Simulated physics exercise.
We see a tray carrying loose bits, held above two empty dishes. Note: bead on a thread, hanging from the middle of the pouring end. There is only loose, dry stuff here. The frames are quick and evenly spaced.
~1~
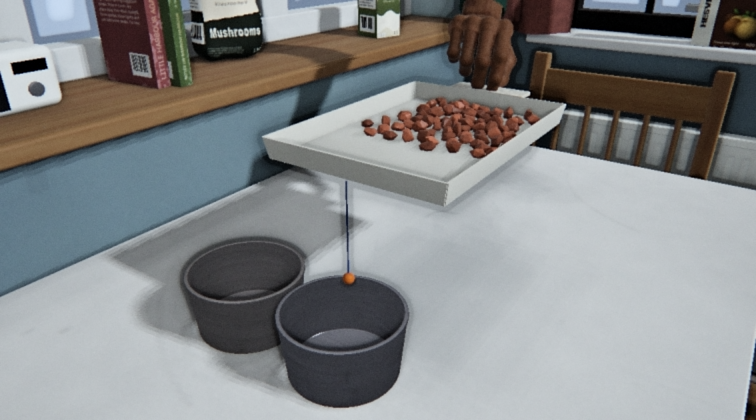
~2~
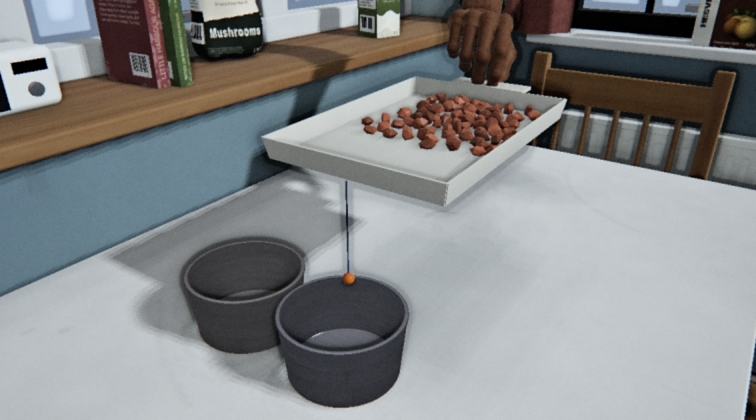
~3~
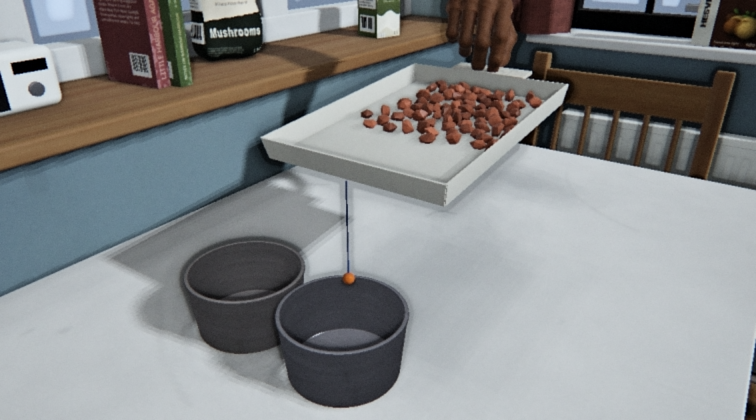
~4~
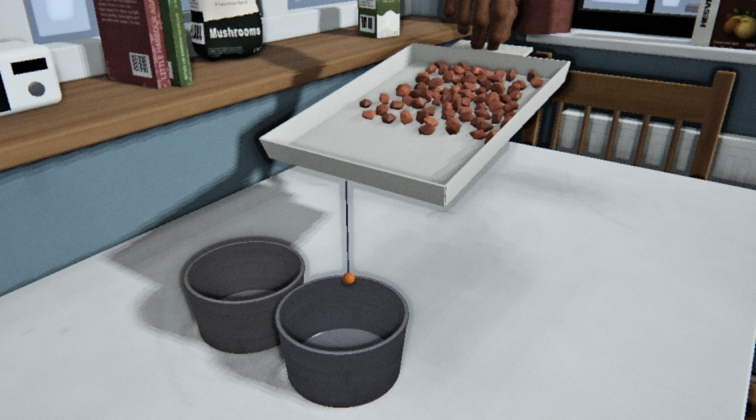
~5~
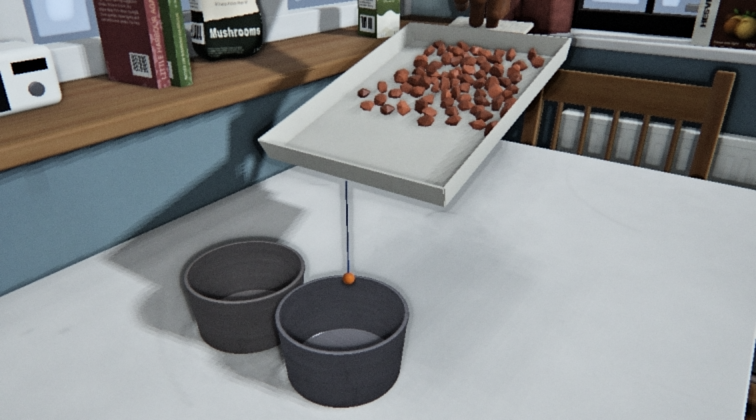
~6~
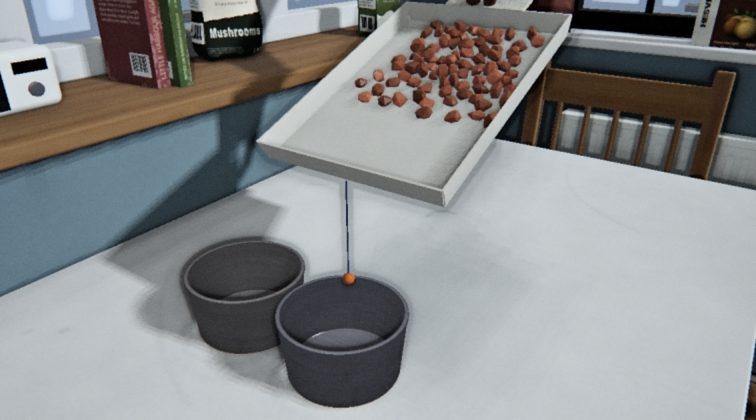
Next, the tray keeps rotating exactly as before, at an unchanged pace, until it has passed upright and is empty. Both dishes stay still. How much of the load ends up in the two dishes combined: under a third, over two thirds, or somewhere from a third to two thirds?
Combined, the dishes end up with from a third to two thirds.
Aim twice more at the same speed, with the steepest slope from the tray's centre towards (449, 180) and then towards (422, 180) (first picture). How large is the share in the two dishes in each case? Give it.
Close to 10 percent first and close to 10 percent second.
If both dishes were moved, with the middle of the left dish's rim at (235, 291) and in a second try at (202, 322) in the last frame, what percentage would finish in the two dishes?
Close to 90 in a hundred, then close to 40 in a hundred.
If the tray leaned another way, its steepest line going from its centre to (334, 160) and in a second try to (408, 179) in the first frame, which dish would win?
Point by point: The left side, then the right side.
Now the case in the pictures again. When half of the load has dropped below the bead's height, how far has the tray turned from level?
Roughly 95 degrees at that moment.
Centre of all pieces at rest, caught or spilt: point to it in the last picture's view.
Last view, resting centre - approx. (327, 383).
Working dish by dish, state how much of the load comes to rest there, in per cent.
10 per cent goes to the left dish and 50 per cent to the right dish.
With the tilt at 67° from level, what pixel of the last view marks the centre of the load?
The middle of the pieces sits at roughly (355, 157).
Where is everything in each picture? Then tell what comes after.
In the first frame, corners of the pouring end (268, 136) and (446, 181), level; middle of the load (455, 126), bits of crushed brick; left dish (204, 318); right dish (301, 369); bead on its thread (349, 278).
In the second frame, corners of the pouring end (268, 136) and (446, 181), level; middle of the load (455, 123).
In the third frame, corners of the pouring end (267, 137) and (445, 182), tipped barely, level across its low end; middle of the load (455, 113).
In the fourth frame, corners of the pouring end (265, 137) and (443, 183), tipped a little, level across its low end; middle of the load (455, 99).
In the fifth frame, corners of the pouring end (264, 138) and (442, 185), tipped clearly, level across its low end; middle of the load (454, 84).
In the sixth frame, corners of the pouring end (262, 139) and (441, 186), tipped clearly, level across its low end; middle of the load (452, 70); left dish (204, 318); right dish (301, 369).
Just after the last frame, tray tipped steeply; almost all on the tray; about a tenth in the air.
A moment on, tray tipped past a quarter turn; roughly a third on the tray; roughly a quarter in the right dish; just a few in the left dish; roughly a quarter outside both; about a tenth in the air.
Further on, tray tipped past a quarter turn; roughly half in the right dish; about a tenth in the left dish; roughly half outside both.
When it is over, tray tipped past a quarter turn; roughly half in the right dish; about a tenth in the left dish; roughly half outside both.
